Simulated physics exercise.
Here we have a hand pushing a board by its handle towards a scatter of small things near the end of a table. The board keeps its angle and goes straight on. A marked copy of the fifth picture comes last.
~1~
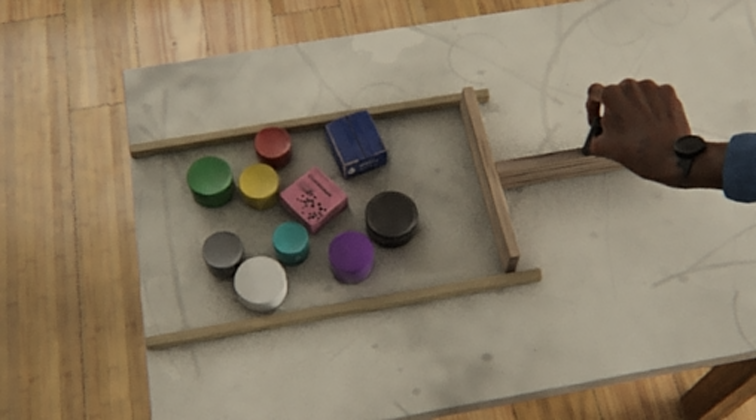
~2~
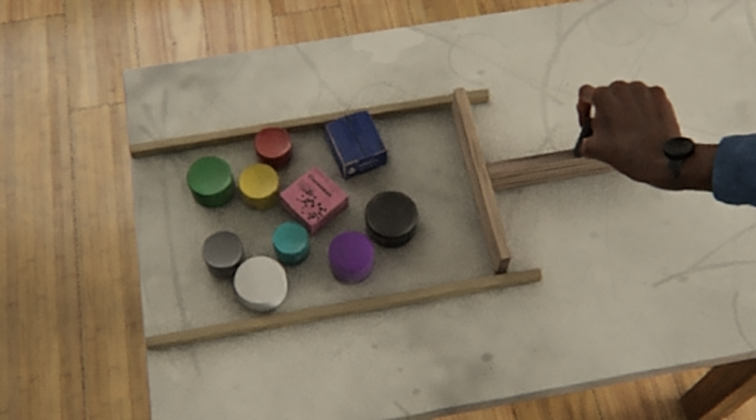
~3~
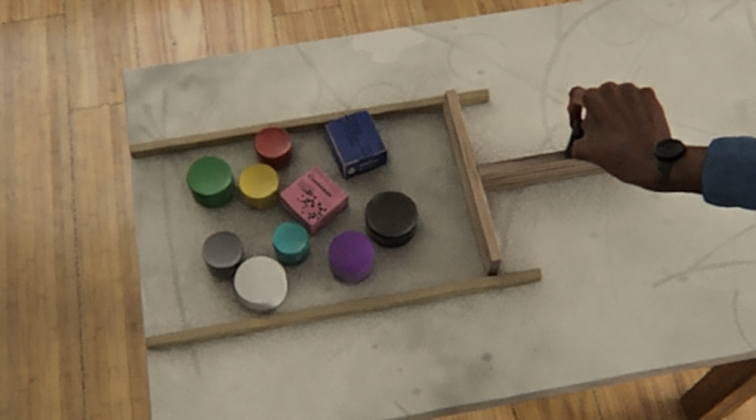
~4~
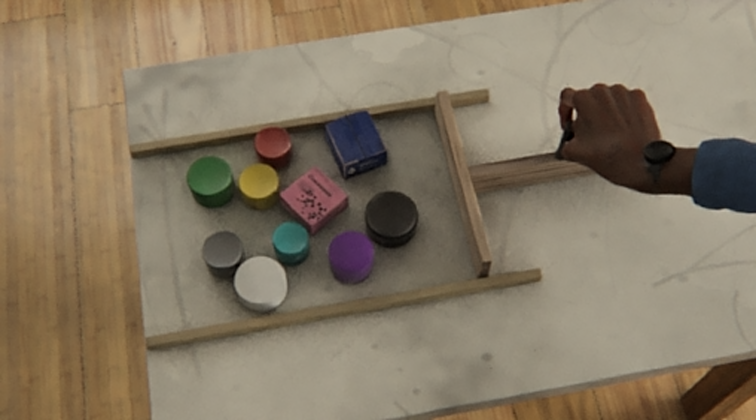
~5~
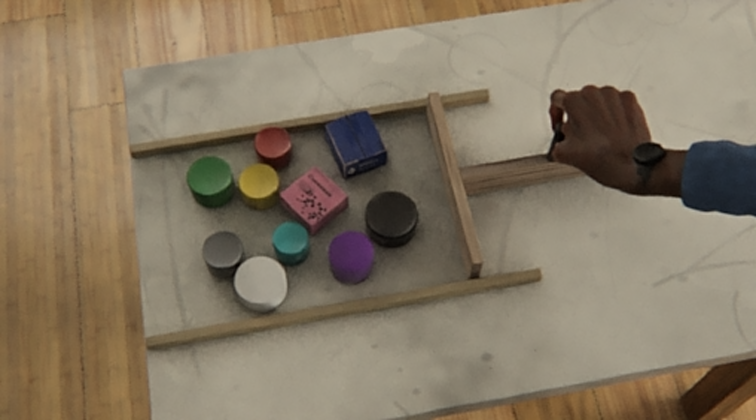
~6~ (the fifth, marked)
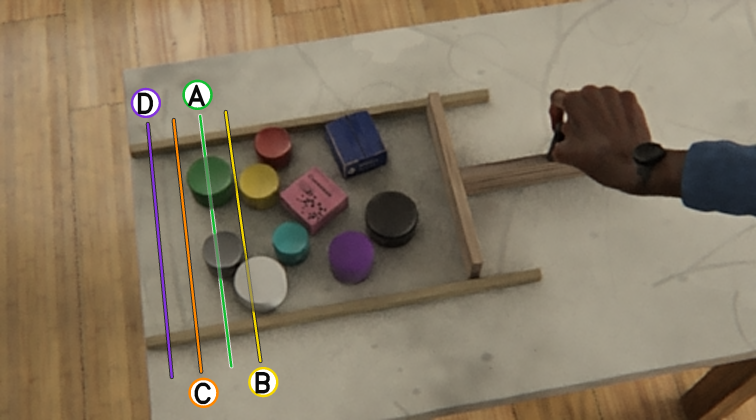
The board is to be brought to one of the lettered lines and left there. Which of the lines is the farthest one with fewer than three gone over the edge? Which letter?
Up to line B.
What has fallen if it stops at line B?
The green jar goes over.
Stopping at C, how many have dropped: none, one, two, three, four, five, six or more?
Six or more.
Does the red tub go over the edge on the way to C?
By then, yes.
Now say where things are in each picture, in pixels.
In the first picture, grey jar (224, 255); black jar (392, 220); white tin (261, 284).
In the second picture, board (482, 169); yellow tub (260, 187).
In the third picture, board (473, 171); green jar (211, 182).
In the fourth picture, board (463, 172); turquoise tub (291, 245).
In the fifth picture, board (455, 174); blue box (356, 144); grey jar (224, 255); black jar (392, 220).
On the marked copy, A at (215, 233); B at (242, 228); C at (187, 238); D at (159, 242).
Following B. Soon after the start, board (378, 186); blue box (338, 146); purple pot (338, 267).
Later, board (302, 199); green jar (160, 174); grey jar (198, 260).
In the end, board (242, 209); green jar over the edge; grey jar (138, 264); one fallen.
As for the rest, A drops three; C drops seven; D drops ten.
